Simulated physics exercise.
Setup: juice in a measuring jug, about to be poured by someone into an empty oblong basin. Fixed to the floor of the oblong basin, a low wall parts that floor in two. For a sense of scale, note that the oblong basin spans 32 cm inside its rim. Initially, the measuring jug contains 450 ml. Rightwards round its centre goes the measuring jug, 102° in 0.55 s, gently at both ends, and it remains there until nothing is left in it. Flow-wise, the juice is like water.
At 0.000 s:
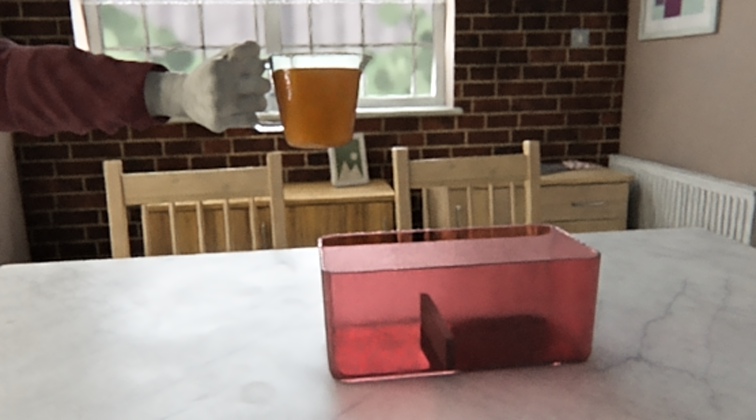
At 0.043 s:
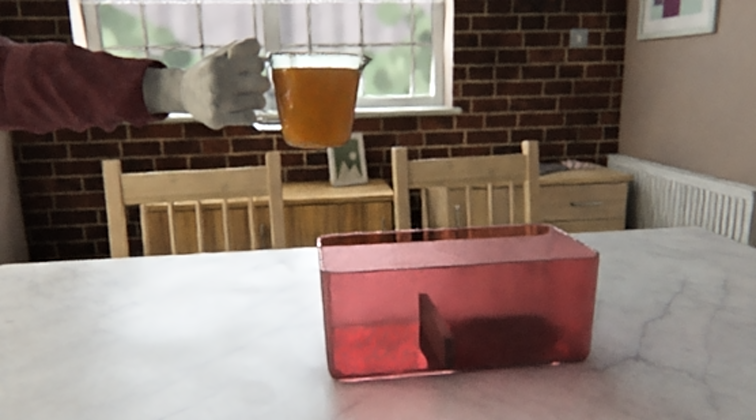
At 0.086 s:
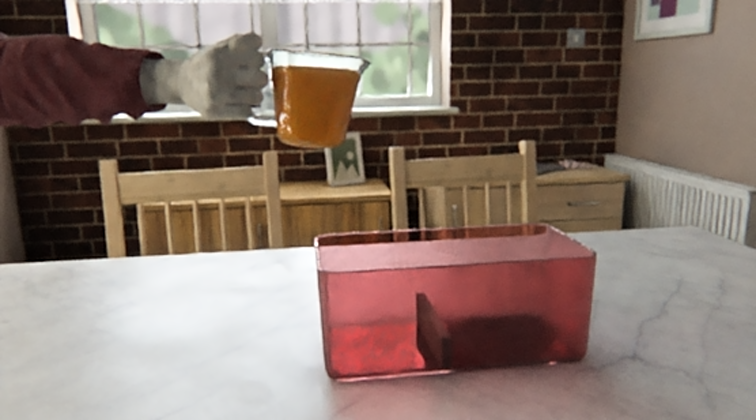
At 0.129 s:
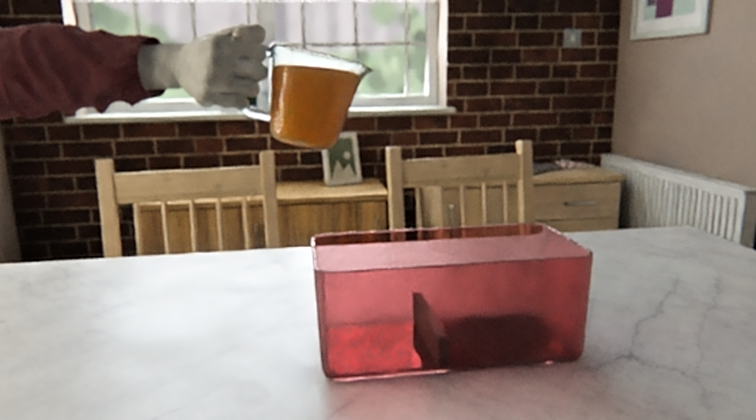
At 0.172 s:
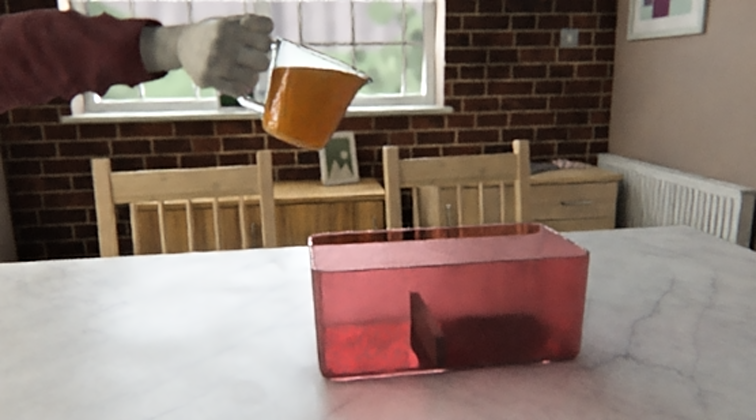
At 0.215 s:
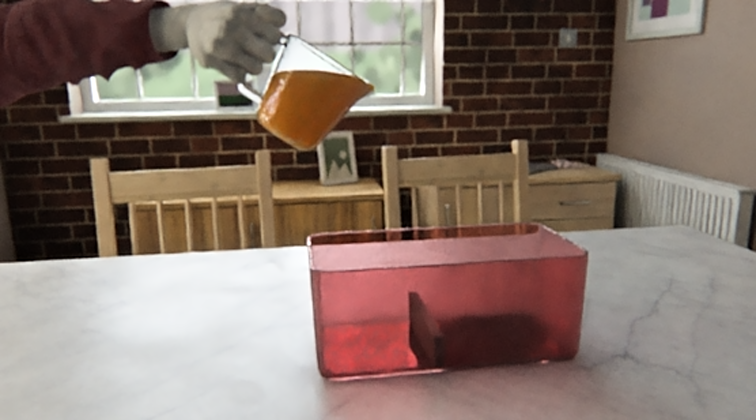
In a brick-walled dining room, a gloved hand holds a clear jug of amber juice above a marble-topped table, where a translucent pink oblong basin with a low dividing wall sits. The jug starts upright, then the hand tilts it gradually to the right, until the juice slants up to its lip.
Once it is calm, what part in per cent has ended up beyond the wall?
About 50 per cent ends up there.
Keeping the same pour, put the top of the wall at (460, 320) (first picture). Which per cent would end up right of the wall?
10 per cent.
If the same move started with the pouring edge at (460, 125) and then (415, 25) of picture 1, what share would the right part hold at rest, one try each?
In turn about 95 and 90 per cent.
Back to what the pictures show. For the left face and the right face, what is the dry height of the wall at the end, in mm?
Looks like roughly 28 mm on the left and roughly 32 mm on the right.
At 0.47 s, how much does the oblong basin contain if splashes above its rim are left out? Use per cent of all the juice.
Roughly 16 percent of it.
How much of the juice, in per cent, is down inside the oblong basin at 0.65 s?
About 76 %.
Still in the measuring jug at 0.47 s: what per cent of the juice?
I'd estimate some 42 % remains.
After 0.47 s the tilt is 96° and 43 per cent is still to pour, 3 is left of the wall and 13 right of it.
After 0.65 s the tilt is 102° and 7 per cent is still to pour, 36 is left of the wall and 40 right of it.
After 0.84 s the tilt is 102° and 0 per cent is still to pour, 48 is left of the wall and 49 right of it.
After 1.05 s the tilt is 102° and 0 per cent is still to pour, 49 is left of the wall and 50 right of it.
In the end 49 per cent lies left of the wall, 50 right of it and 1 outside.
